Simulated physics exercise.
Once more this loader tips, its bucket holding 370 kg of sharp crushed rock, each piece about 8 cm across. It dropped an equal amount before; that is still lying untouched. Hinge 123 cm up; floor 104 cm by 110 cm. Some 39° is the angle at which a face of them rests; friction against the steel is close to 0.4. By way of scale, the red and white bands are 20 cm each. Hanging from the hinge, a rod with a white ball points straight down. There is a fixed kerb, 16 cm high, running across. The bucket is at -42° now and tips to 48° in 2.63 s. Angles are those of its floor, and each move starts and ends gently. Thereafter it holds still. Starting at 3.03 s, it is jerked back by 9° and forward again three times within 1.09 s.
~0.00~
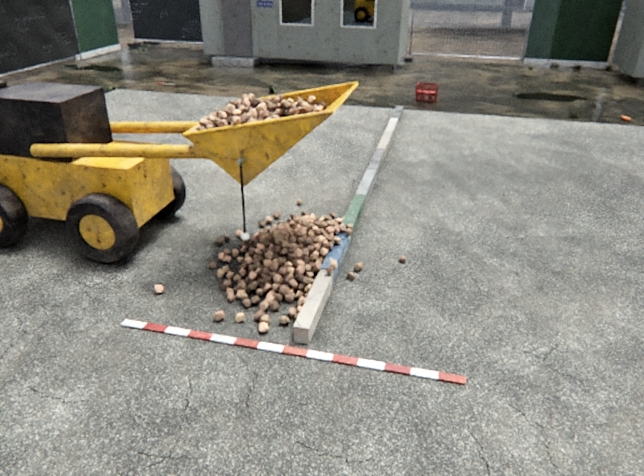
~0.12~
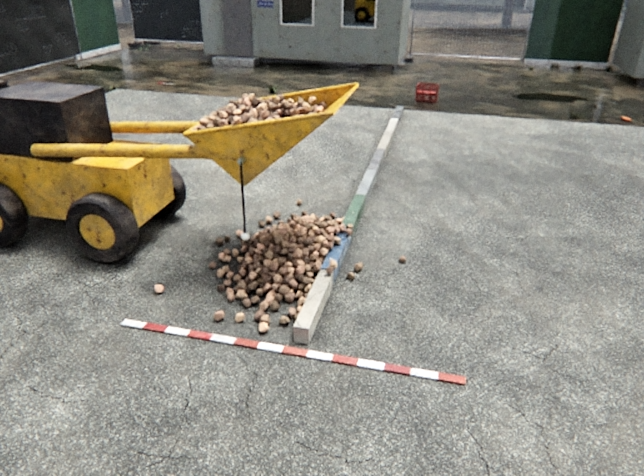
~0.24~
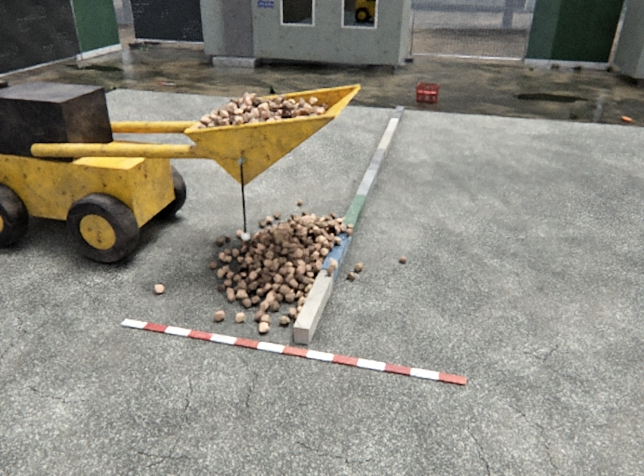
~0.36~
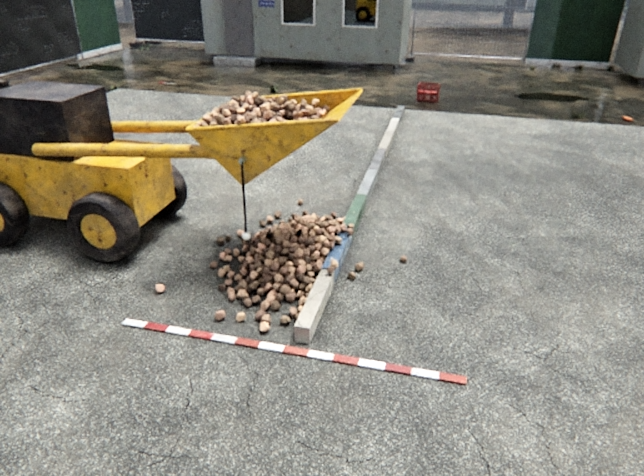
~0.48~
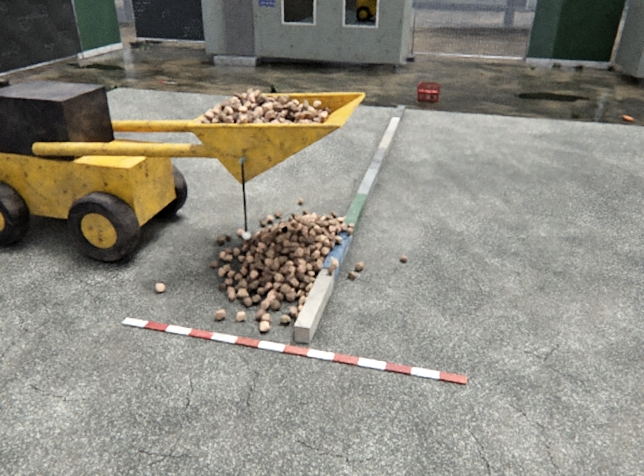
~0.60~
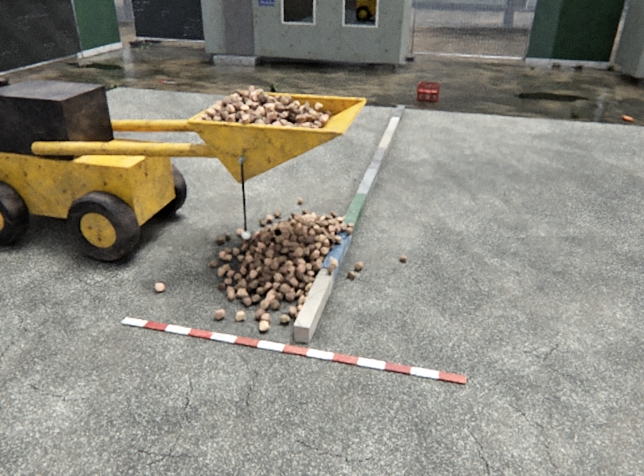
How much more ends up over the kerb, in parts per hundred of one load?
Close to 73 parts in a hundred.
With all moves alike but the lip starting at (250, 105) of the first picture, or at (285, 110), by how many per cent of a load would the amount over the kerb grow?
First place: Roughly 0 %; second place: Roughly 15 %.
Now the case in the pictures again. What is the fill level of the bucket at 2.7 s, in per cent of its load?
Estimate: 5 % remaining inside, roughly.
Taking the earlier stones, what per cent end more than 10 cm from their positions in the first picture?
Roughly 0 % of them.
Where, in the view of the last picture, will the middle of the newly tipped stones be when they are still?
Middle: Approx. (360, 256) px.
After 2.0 s the floor is at 34°; in per cent of one load, 97 in the bucket, 101 on this side of the kerb, 1 over the kerb; the foremost stones are at (353, 247).
After 2.7 s the floor is at 48°; in per cent of one load, 6 in the bucket, 129 on this side of the kerb, 64 over the kerb; the foremost stones are at (439, 277).
After 4.6 s the floor is at 48°; in per cent of one load, 0 in the bucket, 126 on this side of the kerb, 73 over the kerb; the foremost stones are at (461, 277).
After 7.3 s the floor is at 48°; in per cent of one load, 0 in the bucket, 126 on this side of the kerb, 73 over the kerb; the foremost stones are at (461, 277). Net gain over the kerb, 73.
